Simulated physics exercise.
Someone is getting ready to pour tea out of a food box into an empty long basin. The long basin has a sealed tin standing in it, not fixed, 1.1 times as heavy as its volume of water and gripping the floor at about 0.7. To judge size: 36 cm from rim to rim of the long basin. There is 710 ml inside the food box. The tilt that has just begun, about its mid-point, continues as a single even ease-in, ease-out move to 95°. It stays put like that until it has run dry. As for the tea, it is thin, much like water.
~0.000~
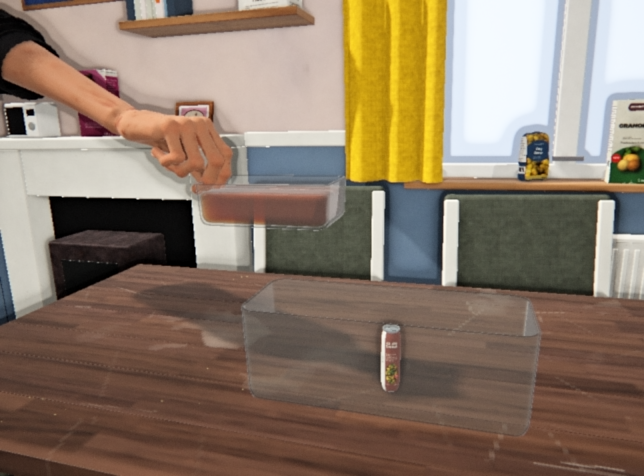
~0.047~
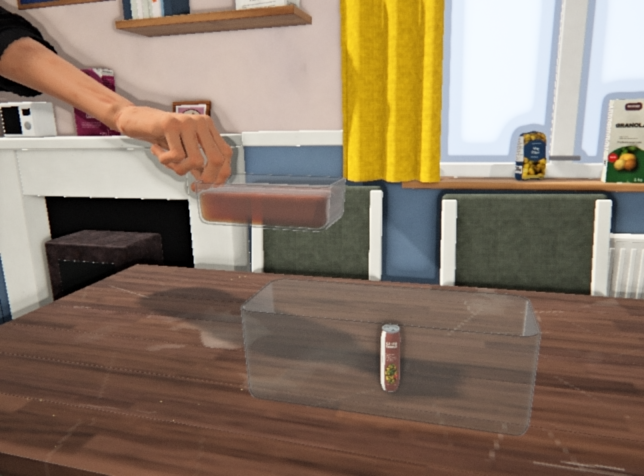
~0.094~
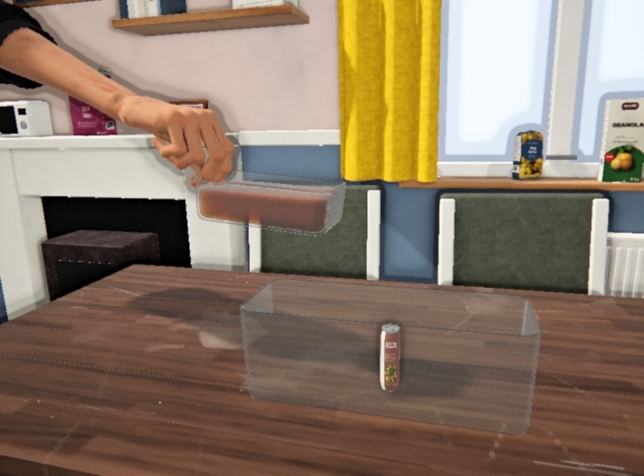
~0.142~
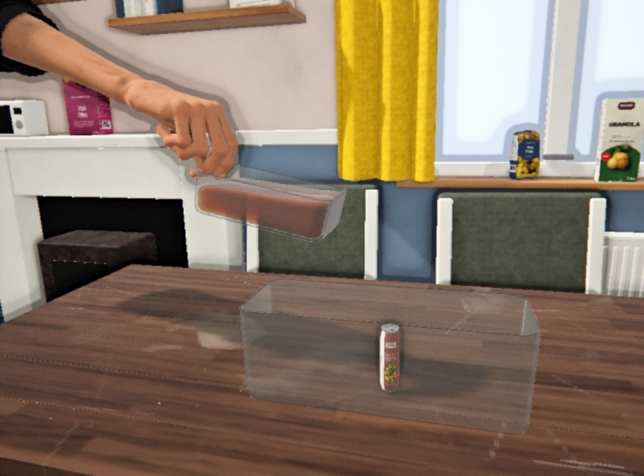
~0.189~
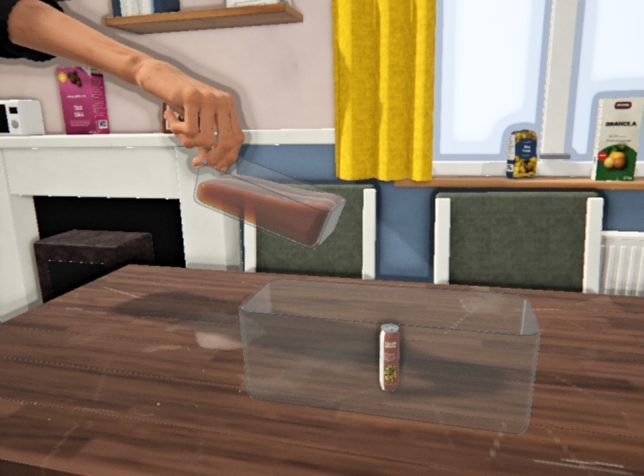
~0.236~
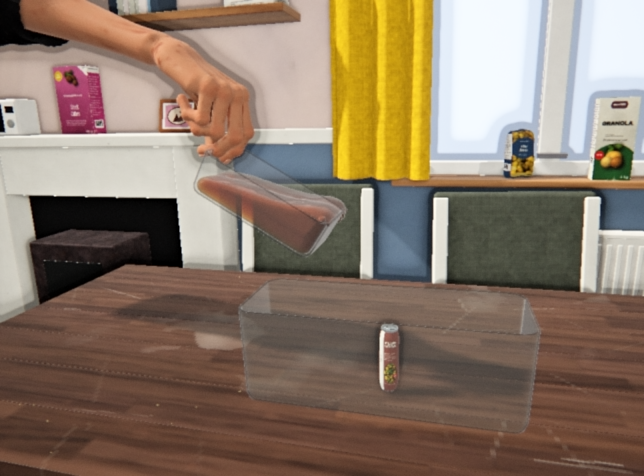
In a room with yellow curtains, a hand held a clear box of reddish-brown liquid above a larger see-through container with a small can in view, then tilted the box down toward the right.
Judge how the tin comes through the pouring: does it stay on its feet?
No. Looks to me like it can't hold out.
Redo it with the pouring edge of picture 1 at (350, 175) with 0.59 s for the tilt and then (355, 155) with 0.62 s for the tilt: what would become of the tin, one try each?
In the first try it remains standing; in the second it remains standing.
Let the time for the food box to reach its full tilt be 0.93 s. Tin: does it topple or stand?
The tin stays balanced.
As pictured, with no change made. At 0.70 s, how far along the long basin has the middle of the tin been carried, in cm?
Near 7 cm.
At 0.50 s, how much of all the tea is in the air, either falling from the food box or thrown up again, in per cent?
44 %.
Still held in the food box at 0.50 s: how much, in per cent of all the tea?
Portion remaining: Approx. 8 per cent.
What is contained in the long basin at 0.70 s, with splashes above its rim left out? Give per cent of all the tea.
Reading: Approx. 88 %.
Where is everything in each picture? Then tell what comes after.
In the first picture, tilt 0°; pouring edge (337, 183); surface from (217, 189) to (337, 191); the long basin's rim runs from (258, 294) to (534, 317); the tin's top is at (391, 331).
In the second picture, tilt 1°; pouring edge (337, 184); surface from (216, 188) to (337, 192).
In the third picture, tilt 5°; pouring edge (338, 189); surface from (216, 186) to (337, 194).
In the fourth picture, tilt 12°; pouring edge (338, 197); surface from (215, 183) to (337, 197).
In the fifth picture, tilt 20°; pouring edge (338, 207); surface from (214, 179) to (339, 201); 1 per cent is over the edge.
In the sixth picture, tilt 30°; pouring edge (335, 219); surface from (214, 176) to (320, 201); 6 per cent is over the edge.
By 0.50 s the tilt is 87° and 8 per cent is still to pour; the tin stands where it began.
By 0.70 s the tilt is 95° and 1 per cent is still to pour; the tin lies on its side.
By 0.90 s the tilt is 95° and 0 per cent is still to pour; the tin lies on its side.
By 1.12 s the tilt is 95° and 0 per cent is still to pour; the tin lies on its side.
At rest the tin lies on its side.
